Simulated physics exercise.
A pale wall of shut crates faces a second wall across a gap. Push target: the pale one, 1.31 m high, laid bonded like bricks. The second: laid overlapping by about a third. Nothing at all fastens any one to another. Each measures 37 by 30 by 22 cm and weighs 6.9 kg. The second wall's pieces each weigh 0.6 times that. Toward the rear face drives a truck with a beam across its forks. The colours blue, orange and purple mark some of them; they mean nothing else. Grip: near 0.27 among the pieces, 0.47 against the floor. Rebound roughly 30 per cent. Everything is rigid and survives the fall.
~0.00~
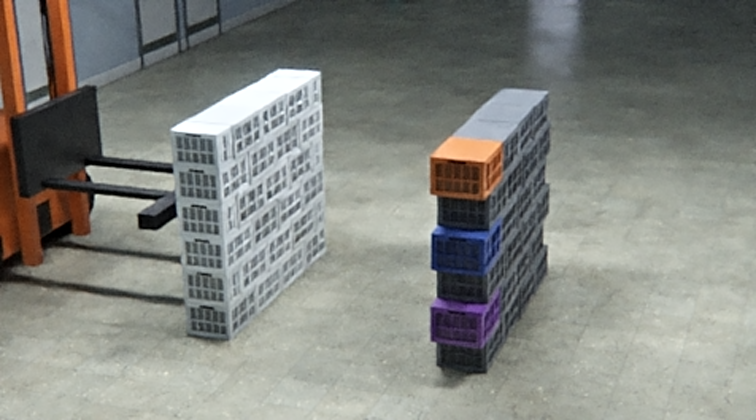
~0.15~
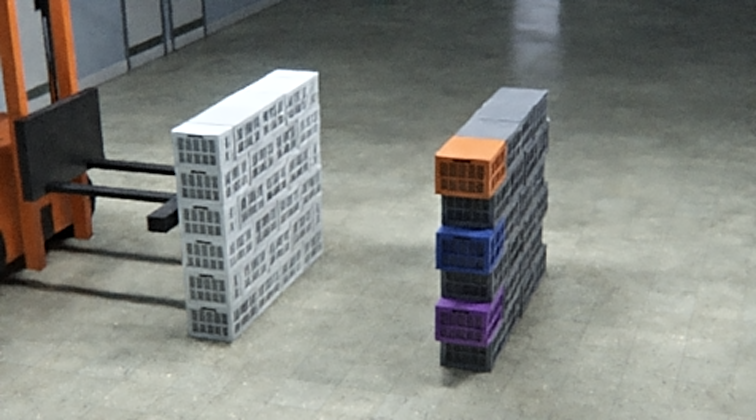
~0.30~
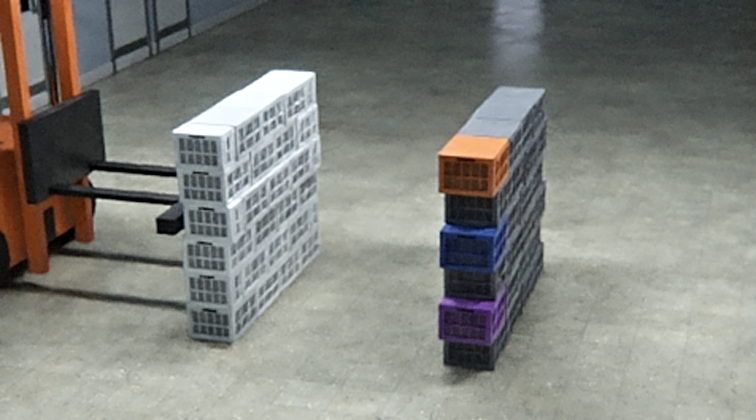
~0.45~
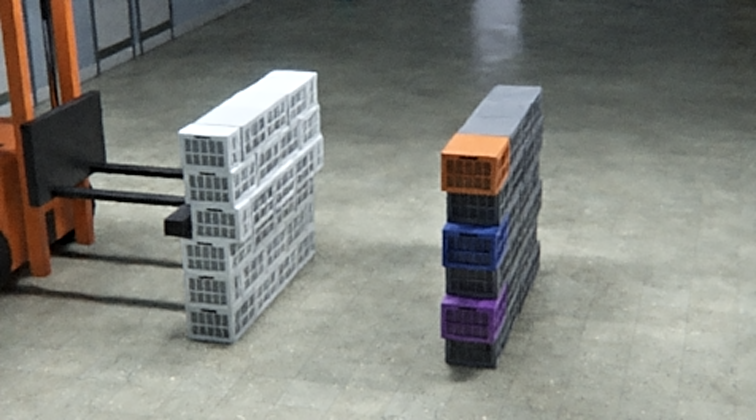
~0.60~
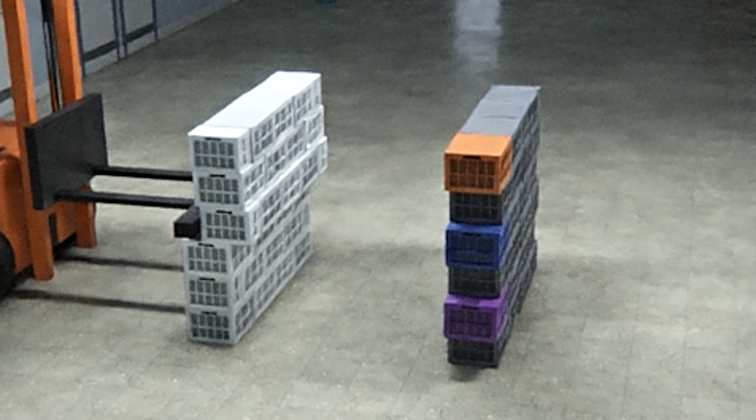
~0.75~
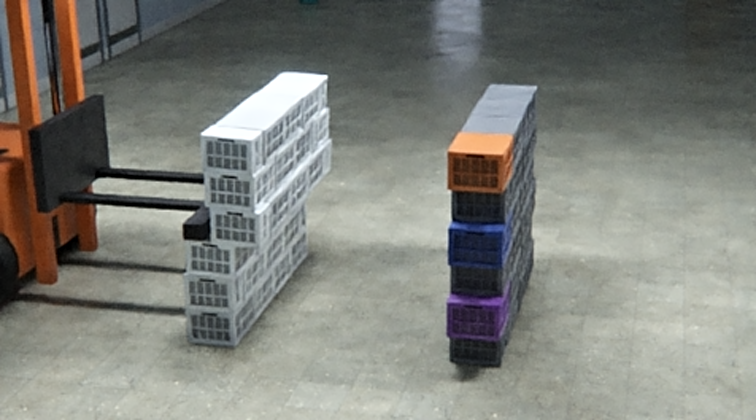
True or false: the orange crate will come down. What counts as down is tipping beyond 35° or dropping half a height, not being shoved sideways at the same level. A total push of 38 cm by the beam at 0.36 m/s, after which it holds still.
False.
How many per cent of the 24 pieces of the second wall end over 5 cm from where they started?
The shifted ones make up 0 per cent.
After 0.94 s, 0 of the pale wall down; none of the 24 crates of the second wall down; orange crate unmoved.
After 1.22 s, 2 of the pale wall down; none of the 24 crates of the second wall down; orange crate unmoved.
After 1.46 s, 14 of the pale wall down; none of the 24 crates of the second wall down; orange crate unmoved.
In the end (2.8 s), 14 of the pale wall down; none of the 24 crates of the second wall down; orange crate unmoved; purple crate unmoved; blue crate unmoved. From the last view, middles, orange crate near (480, 162), purple crate near (478, 308).
